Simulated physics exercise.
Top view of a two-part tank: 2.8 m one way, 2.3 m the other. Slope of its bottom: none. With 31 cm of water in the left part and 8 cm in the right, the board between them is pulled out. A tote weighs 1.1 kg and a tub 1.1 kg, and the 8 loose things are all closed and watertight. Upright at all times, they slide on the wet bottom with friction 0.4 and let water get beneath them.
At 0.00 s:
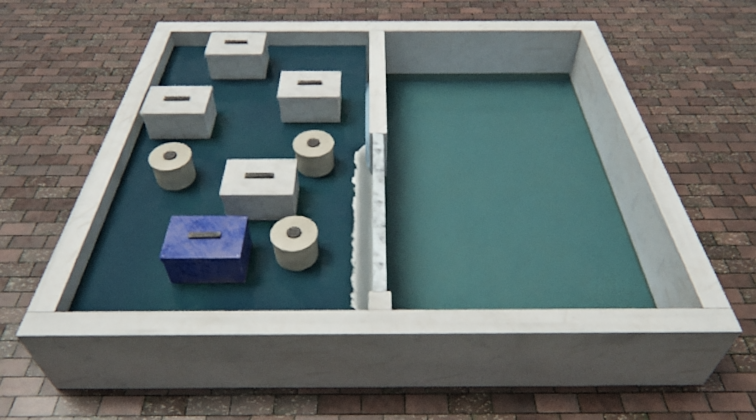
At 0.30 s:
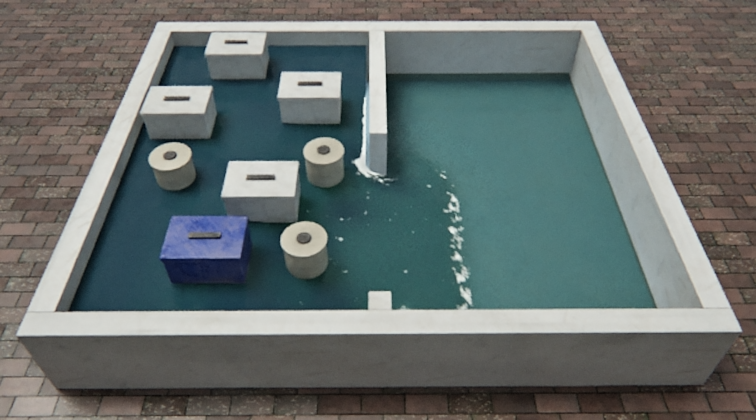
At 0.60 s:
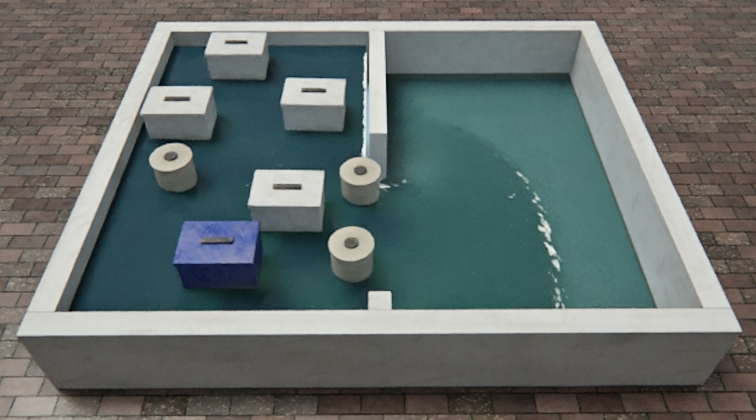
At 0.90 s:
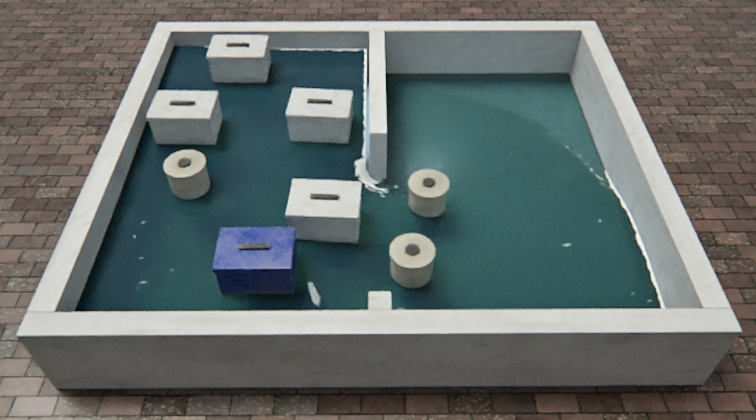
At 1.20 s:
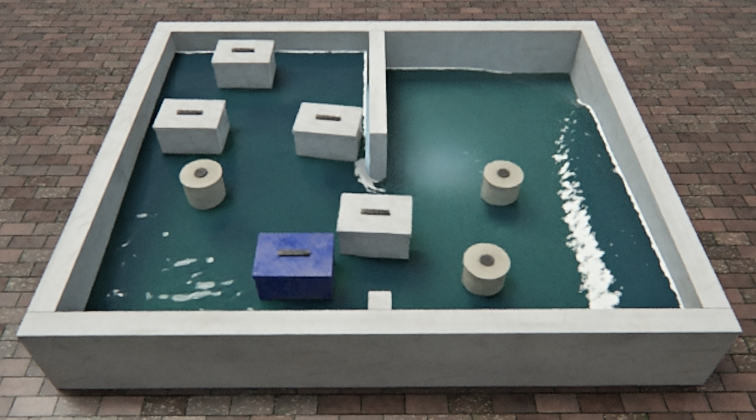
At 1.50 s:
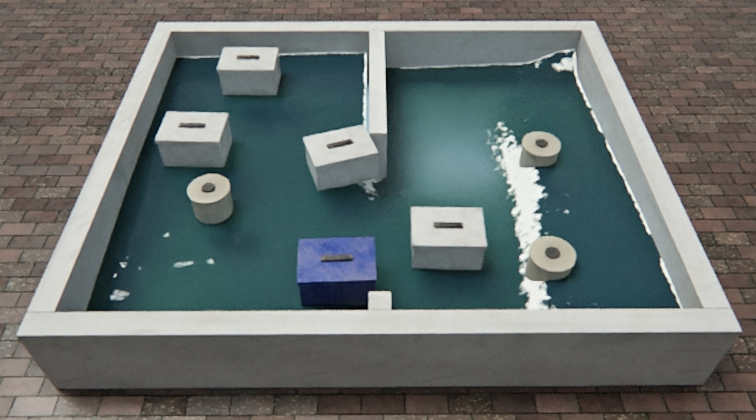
A blue tote floats near the front of the left half of a pale-walled, two-part tank on brick paving, seen from above by a still camera. Around it float four white totes and three cream cylinders with holes, beside darker water than on the right. The divider's front section opens, foam sweeps right and rolls back, and two cylinders, then a white tote, drift through as the blue one slides rightward.
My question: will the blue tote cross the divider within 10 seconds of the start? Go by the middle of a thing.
When the time is up, the blue tote is on the far side.
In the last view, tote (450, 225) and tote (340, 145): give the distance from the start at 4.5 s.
The first is 150 cm from its start, the second 150 cm.
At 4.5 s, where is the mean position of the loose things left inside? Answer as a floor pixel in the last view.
Centred roughly on (403, 210).
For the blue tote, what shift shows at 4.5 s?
Roughly 200 centimetres by that point.
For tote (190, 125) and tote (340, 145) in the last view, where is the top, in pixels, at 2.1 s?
Somewhere about (192, 158) and (453, 183).
After 2.1 s the blue tote is near (447, 265), 1.1 m from its start, afloat; 5 of 8 are over the mark; 8 afloat.
After 4.5 s the blue tote is near (609, 252), 1.9 m from its start, afloat; 5 of 8 are over the mark; 8 afloat.
After 7.0 s the blue tote is near (544, 161), 1.8 m from its start, afloat; 5 of 8 are over the mark; 8 afloat.
After 10.0 s the blue tote is near (506, 181), 1.6 m from its start, afloat; 6 of 8 are over the mark; 8 afloat.
